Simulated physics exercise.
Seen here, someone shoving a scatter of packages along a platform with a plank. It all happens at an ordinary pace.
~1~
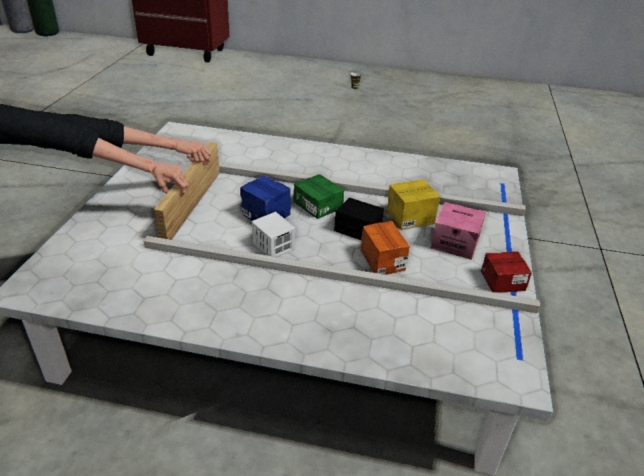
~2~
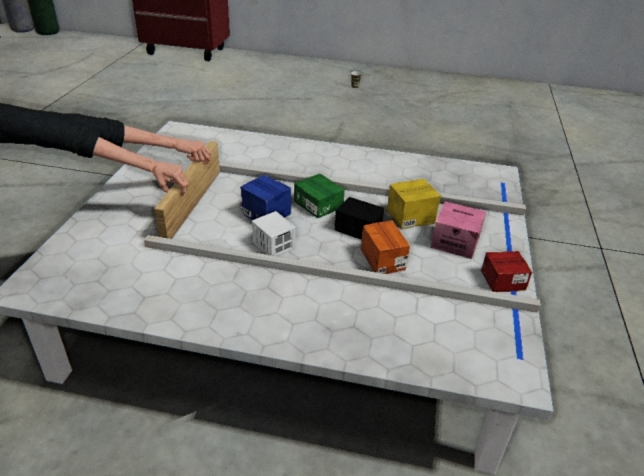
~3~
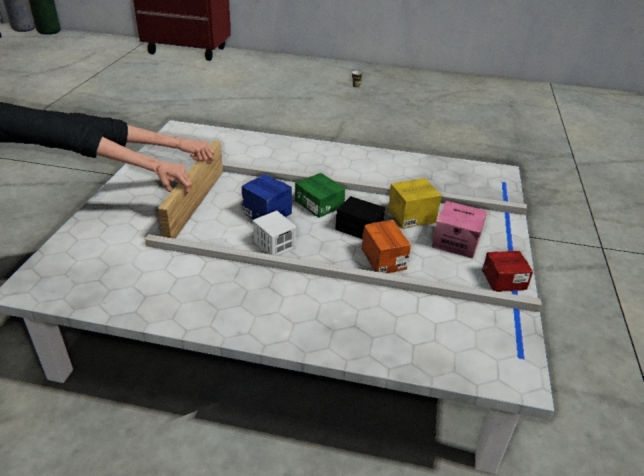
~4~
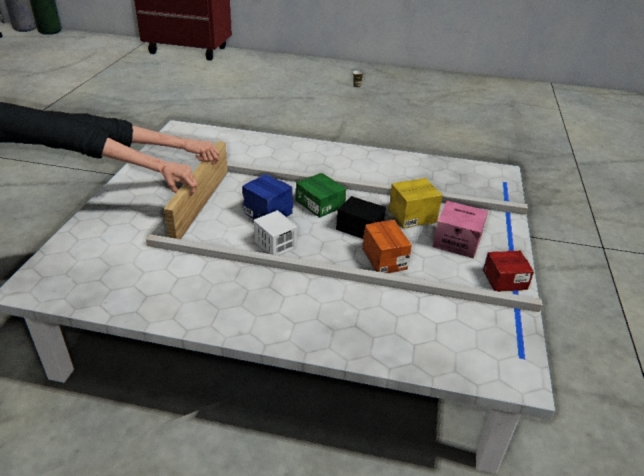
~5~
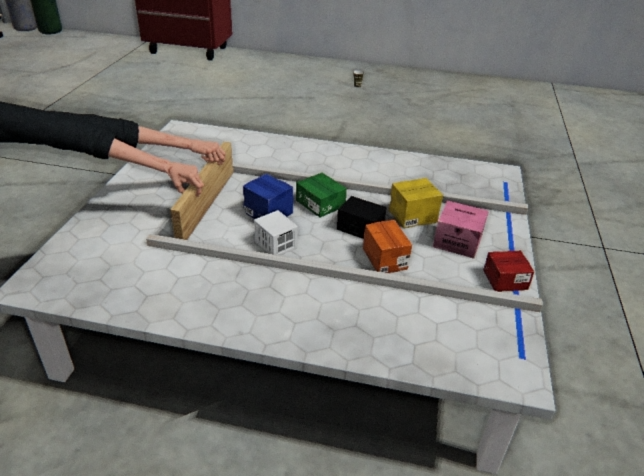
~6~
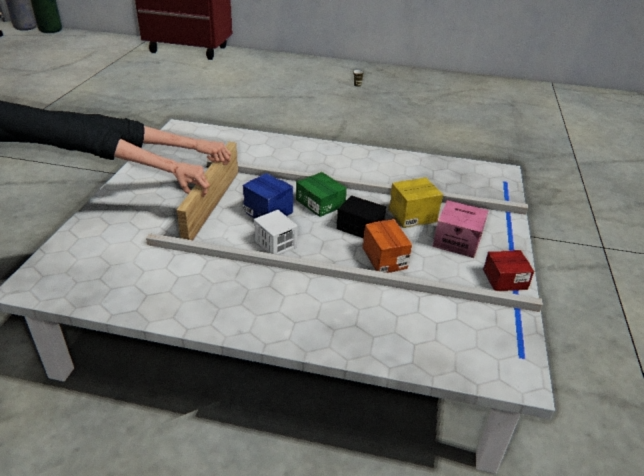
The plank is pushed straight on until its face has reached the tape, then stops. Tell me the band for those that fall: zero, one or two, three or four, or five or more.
As it turns out, the number that fall off is five or more.
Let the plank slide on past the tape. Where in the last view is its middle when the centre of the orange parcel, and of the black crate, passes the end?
About (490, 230), and (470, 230) for the other.
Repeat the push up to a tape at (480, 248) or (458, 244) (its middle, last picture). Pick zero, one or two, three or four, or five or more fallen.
One after another: 3 or 4; one or two.
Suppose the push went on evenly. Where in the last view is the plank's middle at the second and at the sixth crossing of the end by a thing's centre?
Its middle is around (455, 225) and later (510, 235).
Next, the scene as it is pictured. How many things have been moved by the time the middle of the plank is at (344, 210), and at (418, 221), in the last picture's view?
First 6, then 7.
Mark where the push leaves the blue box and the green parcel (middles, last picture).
About (535, 236), and the other about (532, 218).
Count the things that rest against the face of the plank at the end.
That makes 3.
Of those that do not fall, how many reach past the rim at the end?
Overhanging: 3.
Early on, none off yet; red parcel at rest near (508, 270); pink box at rest near (460, 229); yellow box at rest near (415, 202).
A while later, none off yet; red parcel at rest near (508, 270); pink box travelled about its own width near (509, 235); yellow box travelled about its own width near (468, 205).
Finally, the number that fall off is five or more; lost, black crate, orange parcel, yellow box, pink box and red parcel.
